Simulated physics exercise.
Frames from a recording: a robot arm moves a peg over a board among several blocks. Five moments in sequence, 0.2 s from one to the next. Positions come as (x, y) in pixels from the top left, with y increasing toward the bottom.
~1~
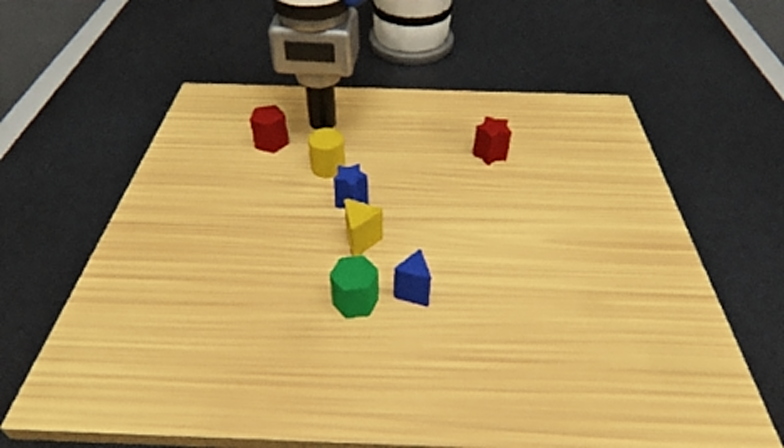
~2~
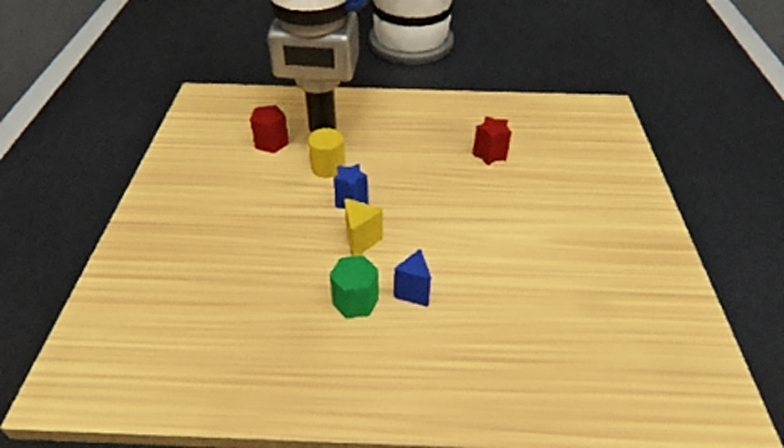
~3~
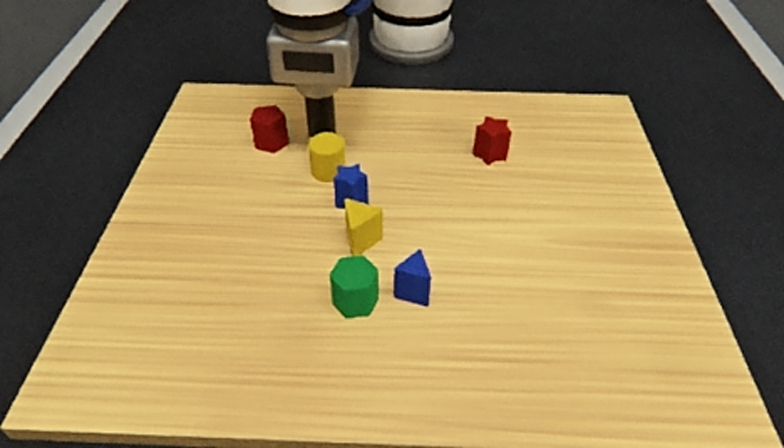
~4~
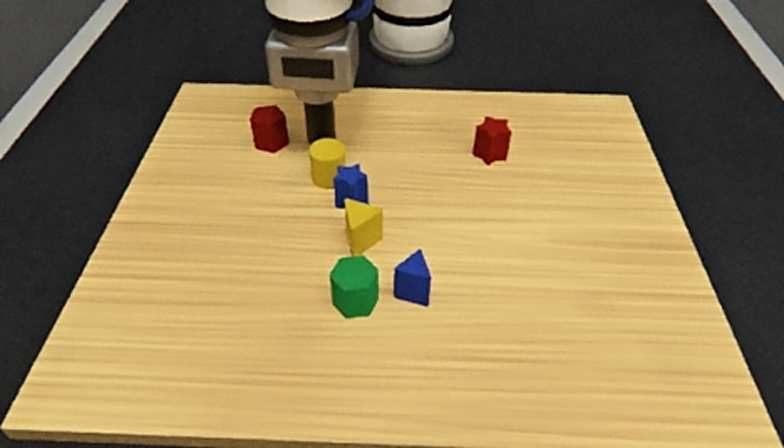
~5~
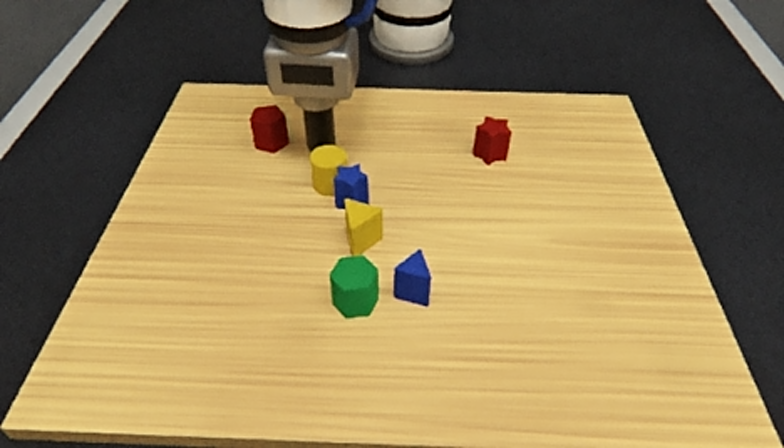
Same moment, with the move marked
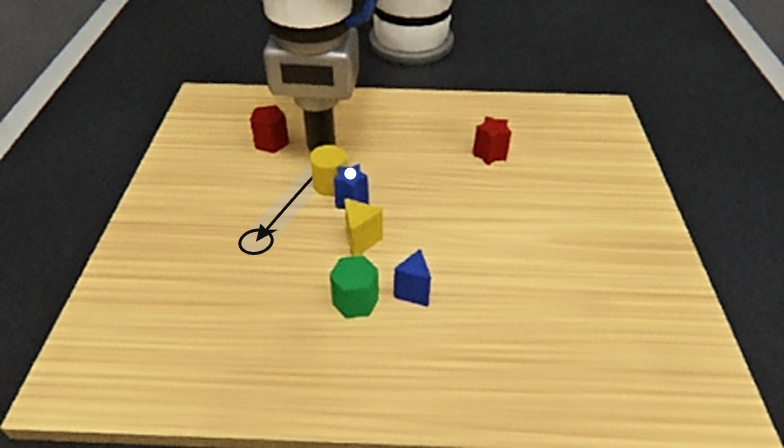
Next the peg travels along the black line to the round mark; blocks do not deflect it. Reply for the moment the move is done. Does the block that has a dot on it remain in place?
No
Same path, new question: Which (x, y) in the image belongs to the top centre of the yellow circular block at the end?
The yellow circular block ends near (320, 178).
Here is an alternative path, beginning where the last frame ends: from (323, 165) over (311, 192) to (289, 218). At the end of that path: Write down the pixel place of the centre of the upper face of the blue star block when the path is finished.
Roughly at (363, 186).
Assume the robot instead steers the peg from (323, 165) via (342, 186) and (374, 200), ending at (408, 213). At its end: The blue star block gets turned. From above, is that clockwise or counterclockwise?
Viewed from the top, it goes anticlockwise.
The line goes in a line from (323, 165) to (256, 242); the dot is on the blue star block.
The first path, step by step. One third of the way, peg (300, 169); yellow circular block (323, 174); blue star block (357, 179).
Two thirds of the way, peg (277, 194); yellow circular block (320, 178); blue star block (357, 179).
At the end, peg (252, 222); red pentagon unmoved; yellow circular block (320, 178); blue star block (357, 179).
